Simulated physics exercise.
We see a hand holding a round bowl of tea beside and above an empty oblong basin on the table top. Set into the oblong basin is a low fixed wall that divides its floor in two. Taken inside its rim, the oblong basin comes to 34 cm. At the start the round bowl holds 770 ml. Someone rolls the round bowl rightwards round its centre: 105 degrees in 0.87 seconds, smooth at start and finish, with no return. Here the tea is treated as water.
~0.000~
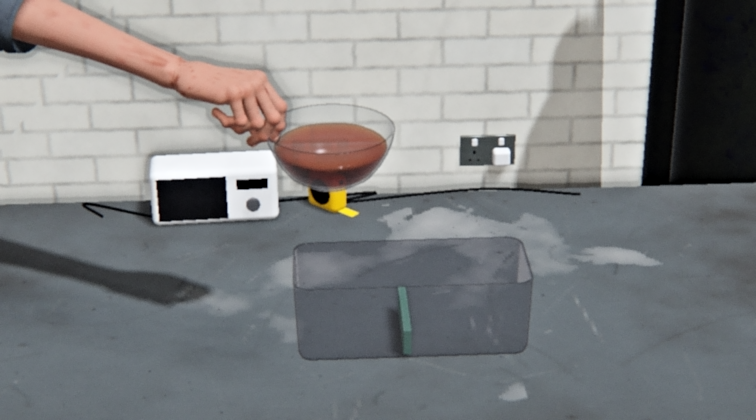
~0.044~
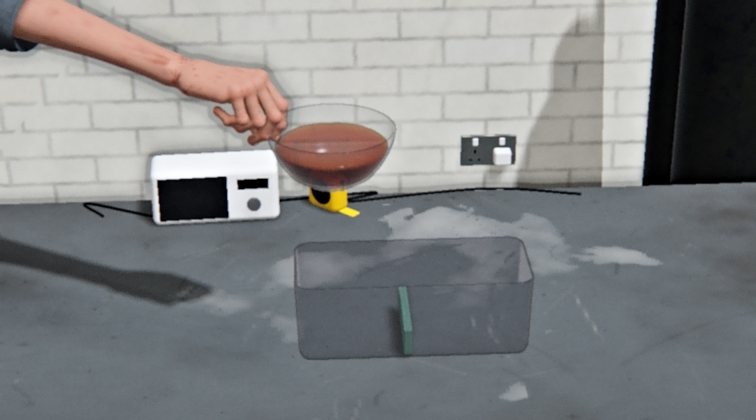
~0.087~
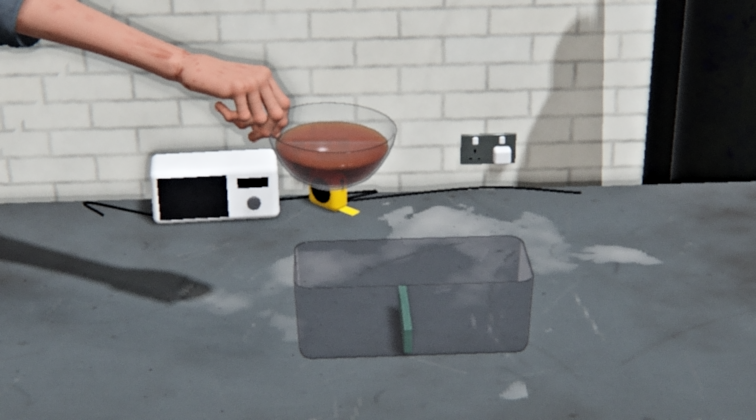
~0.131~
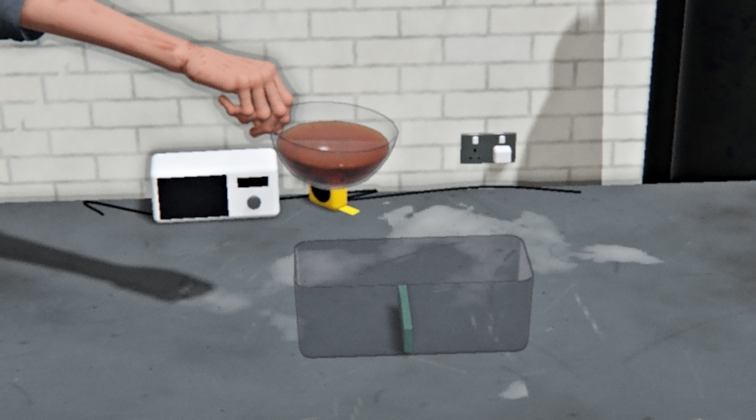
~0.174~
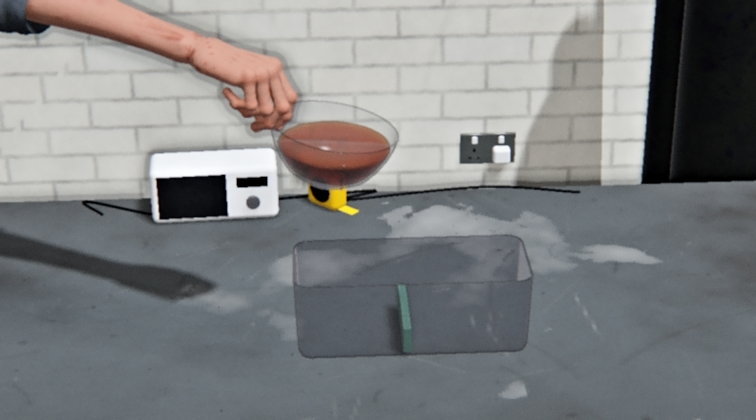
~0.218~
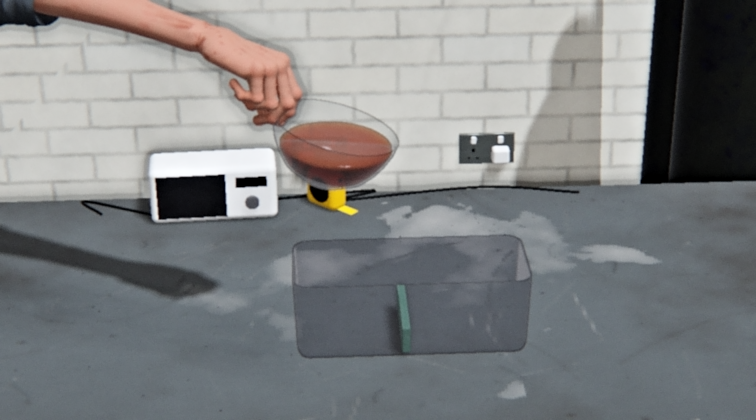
A hand holds a clear round bowl of reddish-brown tea by its rim, at first level and almost still, above a grey table beside an empty see-through oblong basin. The hand then rises slightly and rolls the bowl gradually rightwards, its left rim lifting and its right rim lowering.
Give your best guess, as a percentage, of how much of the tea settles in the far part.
I would say 79 per cent of it settles there.
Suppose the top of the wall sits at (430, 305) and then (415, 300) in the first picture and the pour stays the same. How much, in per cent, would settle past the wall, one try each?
In order, 55 and 70 per cent.
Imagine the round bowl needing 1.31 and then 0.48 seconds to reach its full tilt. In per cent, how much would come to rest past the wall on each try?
I'd expect close to 85 per cent and then close to 60 per cent.
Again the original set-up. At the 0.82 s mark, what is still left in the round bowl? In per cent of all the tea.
Around 0 percent of it.
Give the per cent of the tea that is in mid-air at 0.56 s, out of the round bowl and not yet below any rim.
About 52 per cent.
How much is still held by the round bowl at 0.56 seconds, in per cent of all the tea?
I'd estimate some 34 % remains.
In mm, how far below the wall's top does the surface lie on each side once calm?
Near 34 mm for the left and near 14 mm for the right.
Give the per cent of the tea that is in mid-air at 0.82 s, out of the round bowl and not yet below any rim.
Roughly 7 per cent.
After 0.56 s the tilt is 76° and 34 per cent is still to pour, 0 is left of the wall and 14 right of it.
After 0.82 s the tilt is 104° and 0 per cent is still to pour, 14 is left of the wall and 78 right of it.
After 1.08 s the tilt is 105° and 0 per cent is still to pour, 19 is left of the wall and 80 right of it.
After 1.37 s the tilt is 105° and 0 per cent is still to pour, 19 is left of the wall and 79 right of it.
In the end 19 per cent lies left of the wall, 79 right of it and 1 outside.
